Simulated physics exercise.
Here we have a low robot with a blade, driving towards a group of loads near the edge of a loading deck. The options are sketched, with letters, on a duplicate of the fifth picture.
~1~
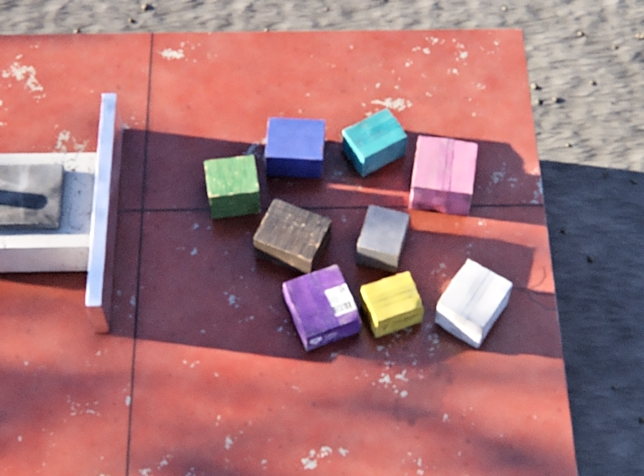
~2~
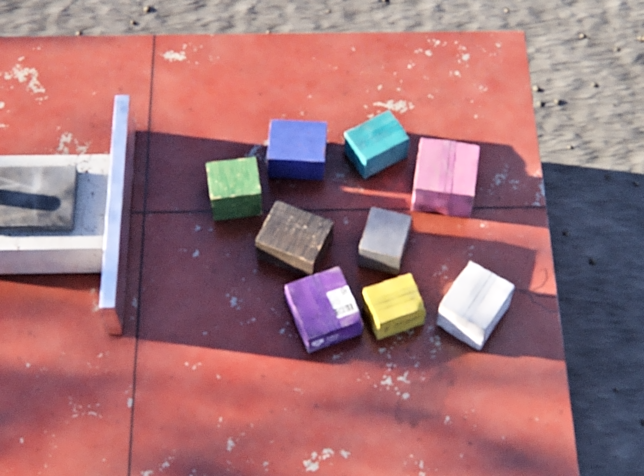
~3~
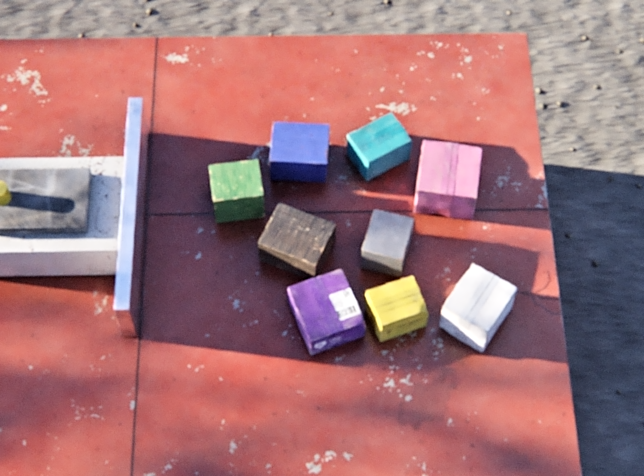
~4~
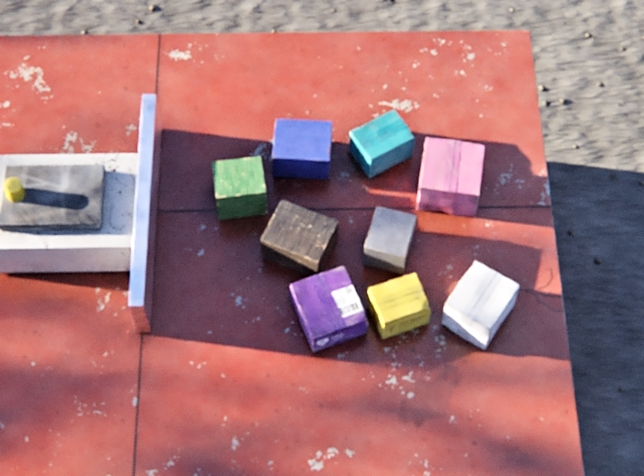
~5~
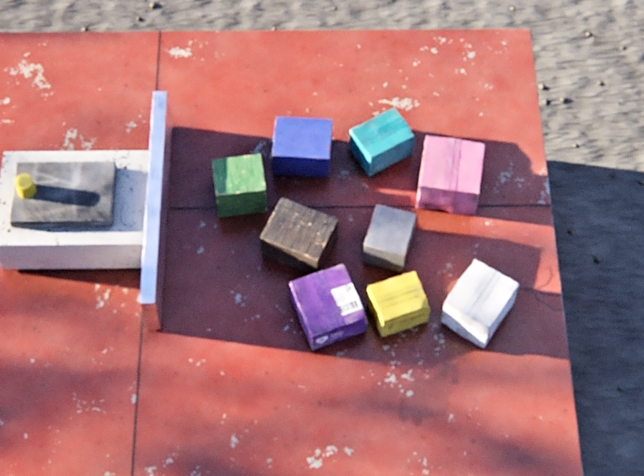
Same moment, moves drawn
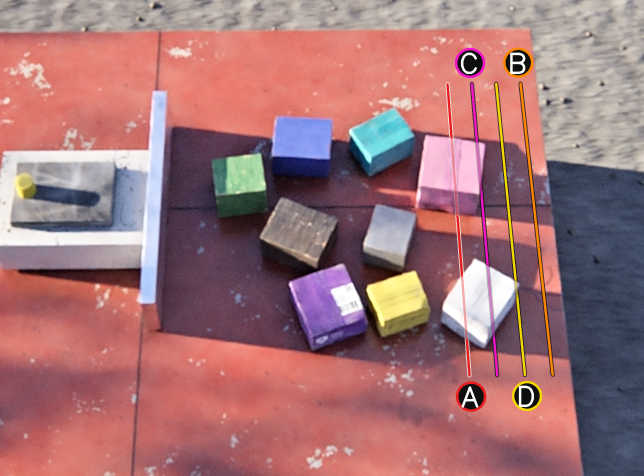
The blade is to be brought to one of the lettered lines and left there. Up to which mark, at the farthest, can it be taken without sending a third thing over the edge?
No third one falls up to A.
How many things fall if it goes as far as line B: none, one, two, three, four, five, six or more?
By then, six or more.
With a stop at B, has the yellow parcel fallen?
Yes.
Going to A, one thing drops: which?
The white box.
On the copy, A at (458, 220); B at (536, 220); C at (484, 220); D at (510, 220).
On A. First, robot (182, 192); green crate (298, 187); black crate (315, 241).
Then, robot (294, 191); white box (521, 297); pink box (470, 178).
Finally, robot (375, 190); white box over the edge; pink box (549, 184); one fallen.
By contrast, B drops eight; C drops four; D drops four.
